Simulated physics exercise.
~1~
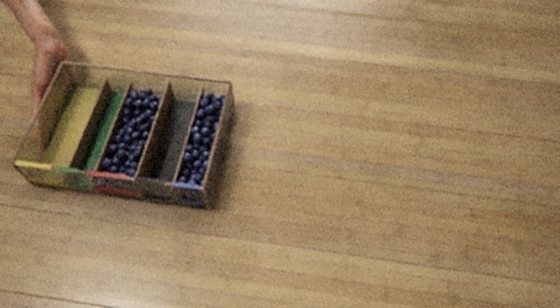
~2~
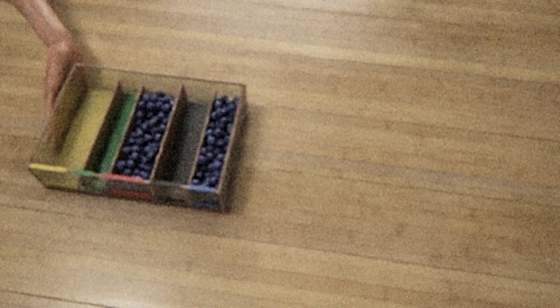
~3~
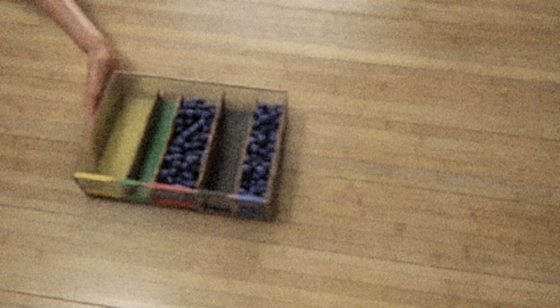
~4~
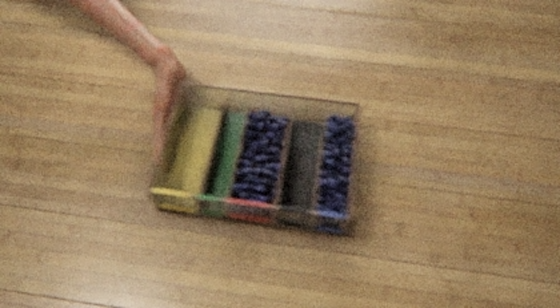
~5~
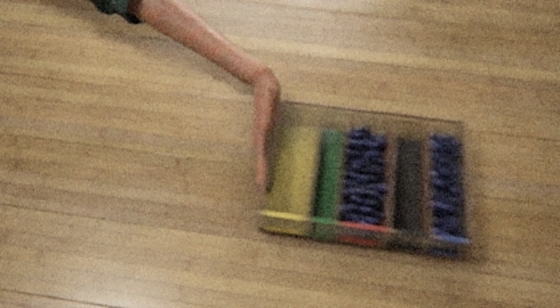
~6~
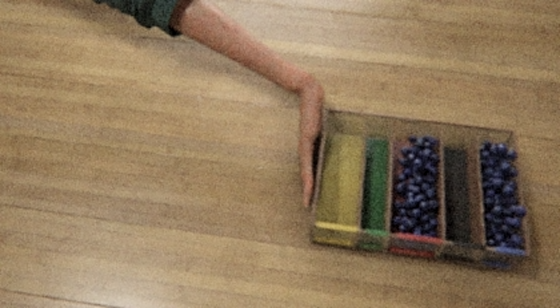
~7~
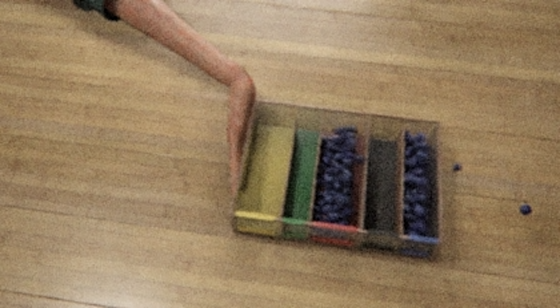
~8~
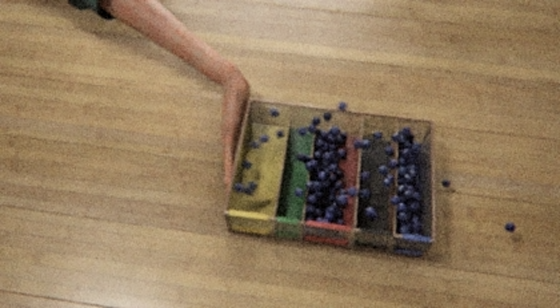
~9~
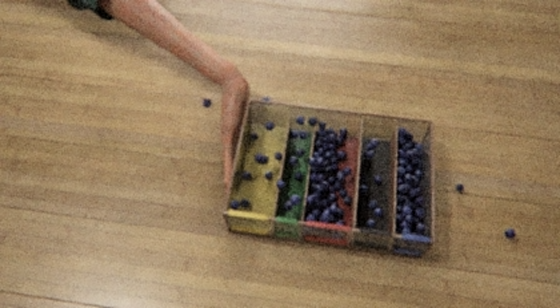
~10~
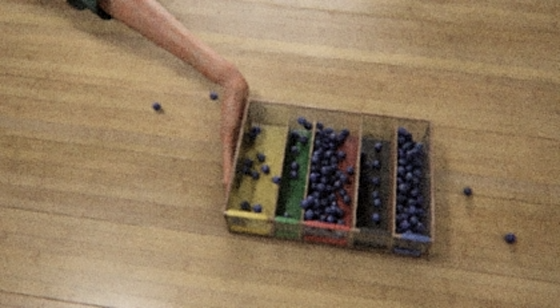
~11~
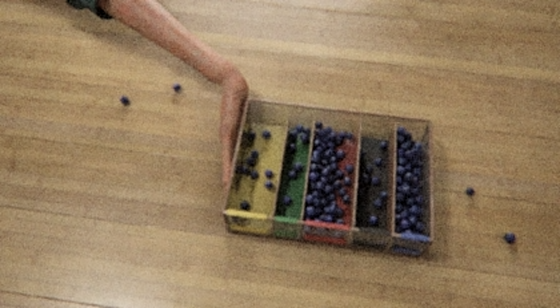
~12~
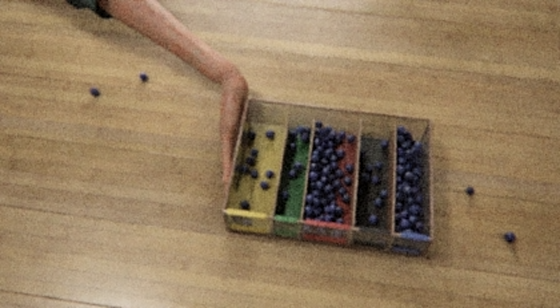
In this clip, a hand slides a divided tray holding blueberries in its red and blue sections quickly to the right, then jerks it back left and stops. Some berries hop the dividers into the yellow, green and black sections, and a few end up on the wooden surface.
